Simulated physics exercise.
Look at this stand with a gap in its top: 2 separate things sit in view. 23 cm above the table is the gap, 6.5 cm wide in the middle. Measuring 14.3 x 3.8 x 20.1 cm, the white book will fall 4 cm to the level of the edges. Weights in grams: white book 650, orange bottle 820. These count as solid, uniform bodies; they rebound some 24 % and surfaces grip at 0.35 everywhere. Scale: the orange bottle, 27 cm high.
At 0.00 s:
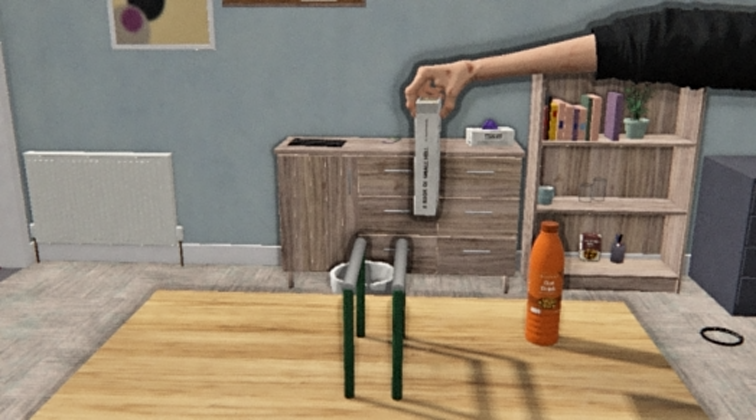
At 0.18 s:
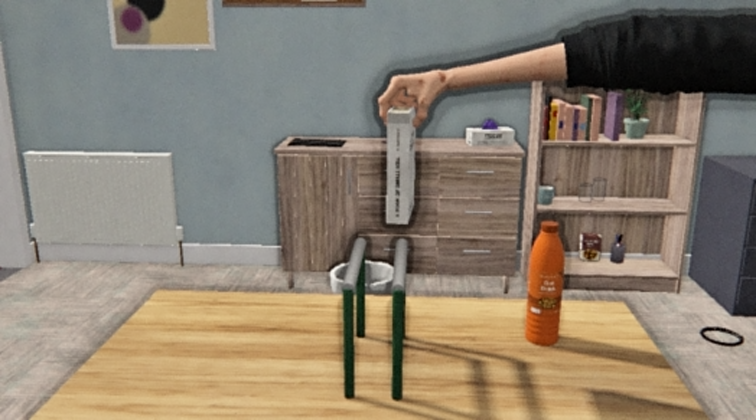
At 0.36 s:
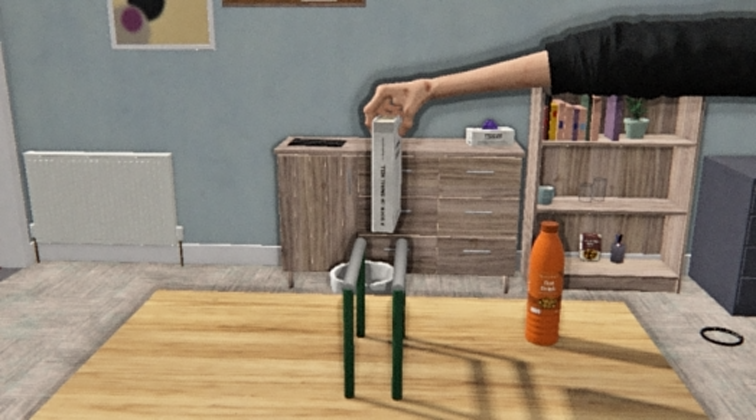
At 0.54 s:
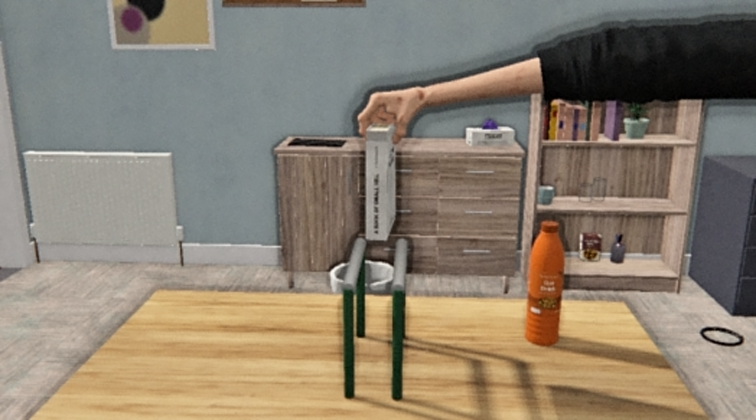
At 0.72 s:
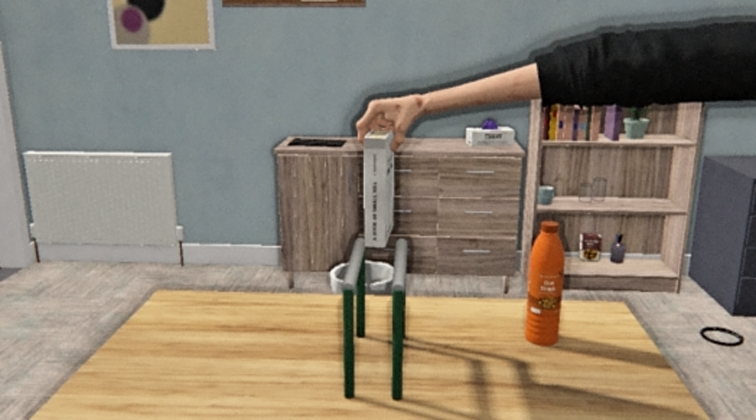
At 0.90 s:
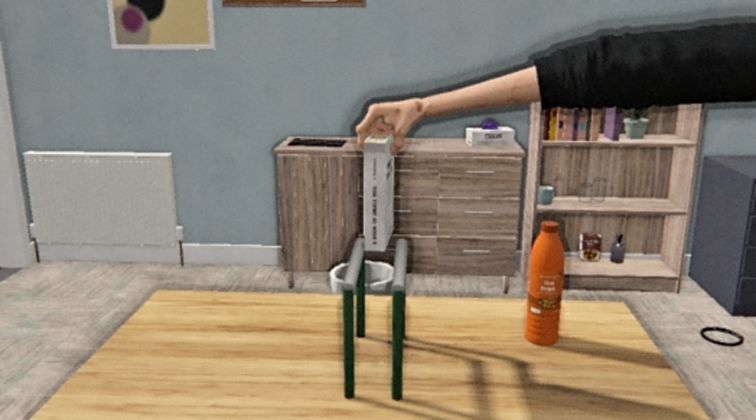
The clip opens with a hand holding a white book upright above a wooden table, where a green-legged stand with a gap in its top and an orange bottle sit. The hand carries the book left and slightly down, then lowers it slowly above the stand while the bottle stays still.
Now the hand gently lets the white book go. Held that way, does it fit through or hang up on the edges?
Goes under.
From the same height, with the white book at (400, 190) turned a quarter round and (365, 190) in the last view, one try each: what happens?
First case, it passes through; second case, it passes through.
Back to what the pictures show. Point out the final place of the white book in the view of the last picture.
Near (379, 319).
Around 1.10 s, white book shifted 5 cm near (380, 213).
Around 1.20 s, white book shifted 20 cm near (379, 285).
Around 1.30 s, white book shifted 26 cm near (379, 315).
Finally (1.9 s), not toppled but over 4 cm from the start, white book; orange bottle still in place (within 4 cm). Final places as that camera would see them, white book near (379, 320). The book goes down the gap.
